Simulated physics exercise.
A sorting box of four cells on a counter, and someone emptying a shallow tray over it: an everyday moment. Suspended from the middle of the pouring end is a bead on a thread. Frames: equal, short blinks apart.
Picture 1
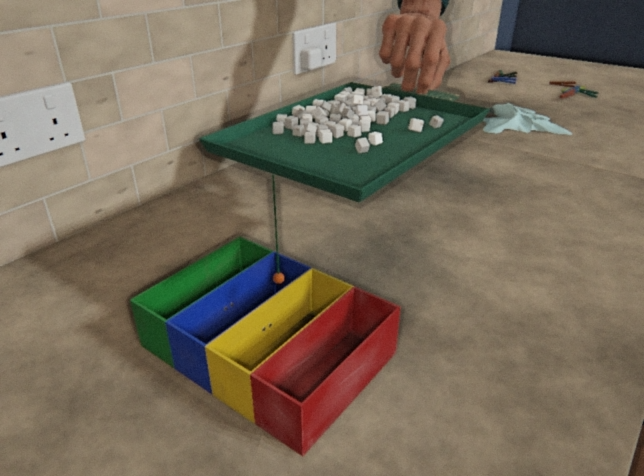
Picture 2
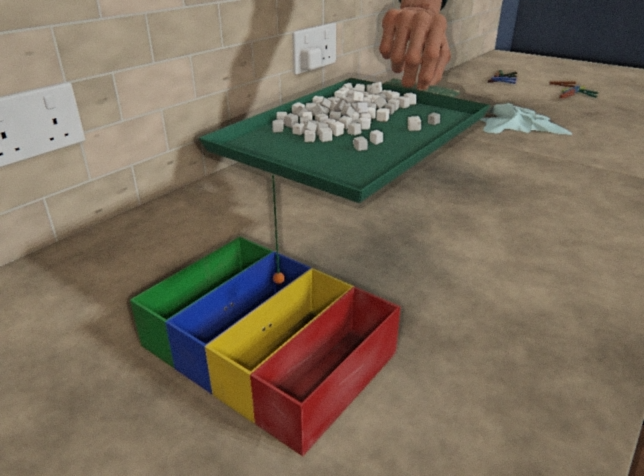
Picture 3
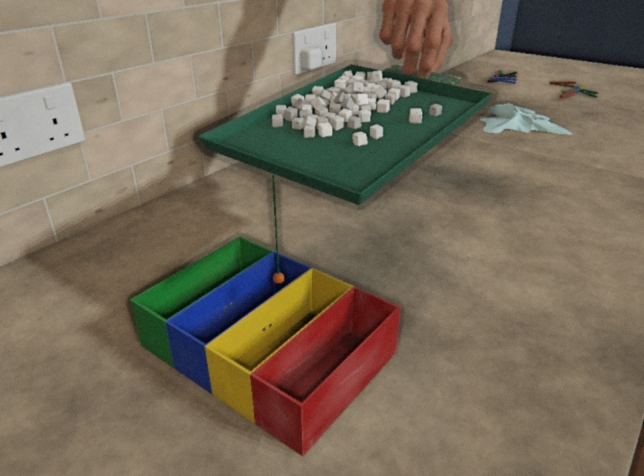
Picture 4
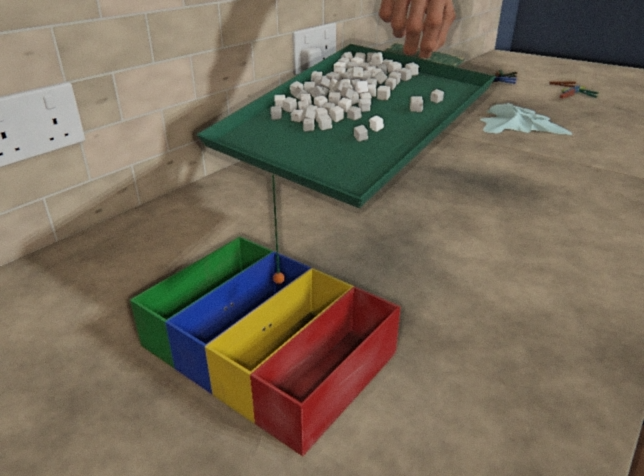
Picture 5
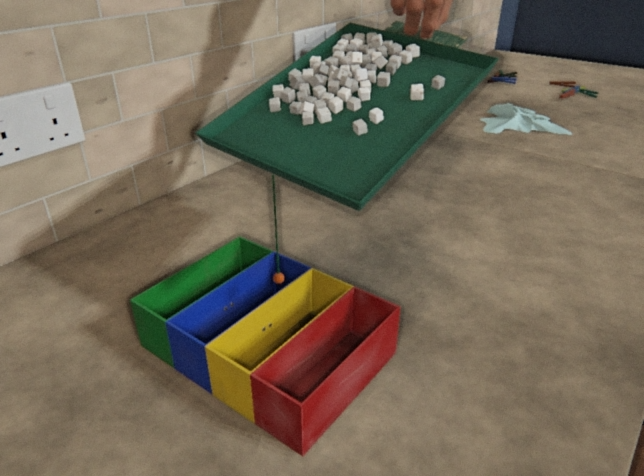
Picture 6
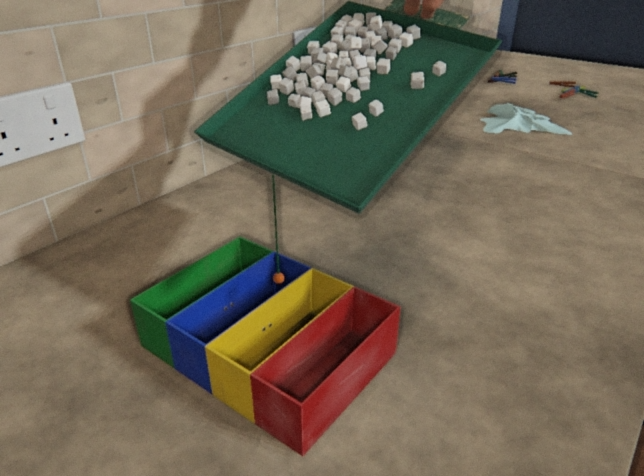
On a kitchen counter, a hand at the far end of a green tray of white cubes steadily raised that end above a four-coloured sorting box, and the tray tilted toward its lower right corner.
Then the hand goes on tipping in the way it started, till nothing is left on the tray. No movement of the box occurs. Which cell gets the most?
The red cell gets the most.
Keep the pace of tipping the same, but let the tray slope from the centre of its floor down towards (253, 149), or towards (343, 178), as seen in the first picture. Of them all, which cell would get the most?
First: The green cell, second: The red one.
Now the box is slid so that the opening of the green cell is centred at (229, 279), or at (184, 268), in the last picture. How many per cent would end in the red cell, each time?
It comes to near 30 per cent the first time and near 40 per cent the second time.
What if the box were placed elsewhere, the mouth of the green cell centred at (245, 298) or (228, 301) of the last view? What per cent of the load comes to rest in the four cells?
Roughly 90 % and then 90 %.
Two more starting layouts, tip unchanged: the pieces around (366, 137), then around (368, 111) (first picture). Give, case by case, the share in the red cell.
The first start gives 50 percent and the second 50 percent.
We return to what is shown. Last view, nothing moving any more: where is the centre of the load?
Once it all stops, the middle lies near (306, 402).
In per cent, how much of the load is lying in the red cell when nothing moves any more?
It works out at some 40 %.
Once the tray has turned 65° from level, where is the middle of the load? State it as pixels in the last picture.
Around (312, 169).
Soon, tray tipped steeply; most on the tray; a small part falling or outside the box.
A while on, tray tipped past a quarter turn; a small part on the tray; about a third in the red cell; a small part in the yellow cell; a stray few in the blue cell; about a third falling or outside the box.
Towards the end, tray tipped past a quarter turn; about half in the red cell; about a quarter in the yellow cell; a stray few in the blue cell; about a third falling or outside the box.
Finally, tray tipped past a quarter turn; about half in the red cell; about a quarter in the yellow cell; a stray few in the blue cell; none in the green cell; about a third outside the box.
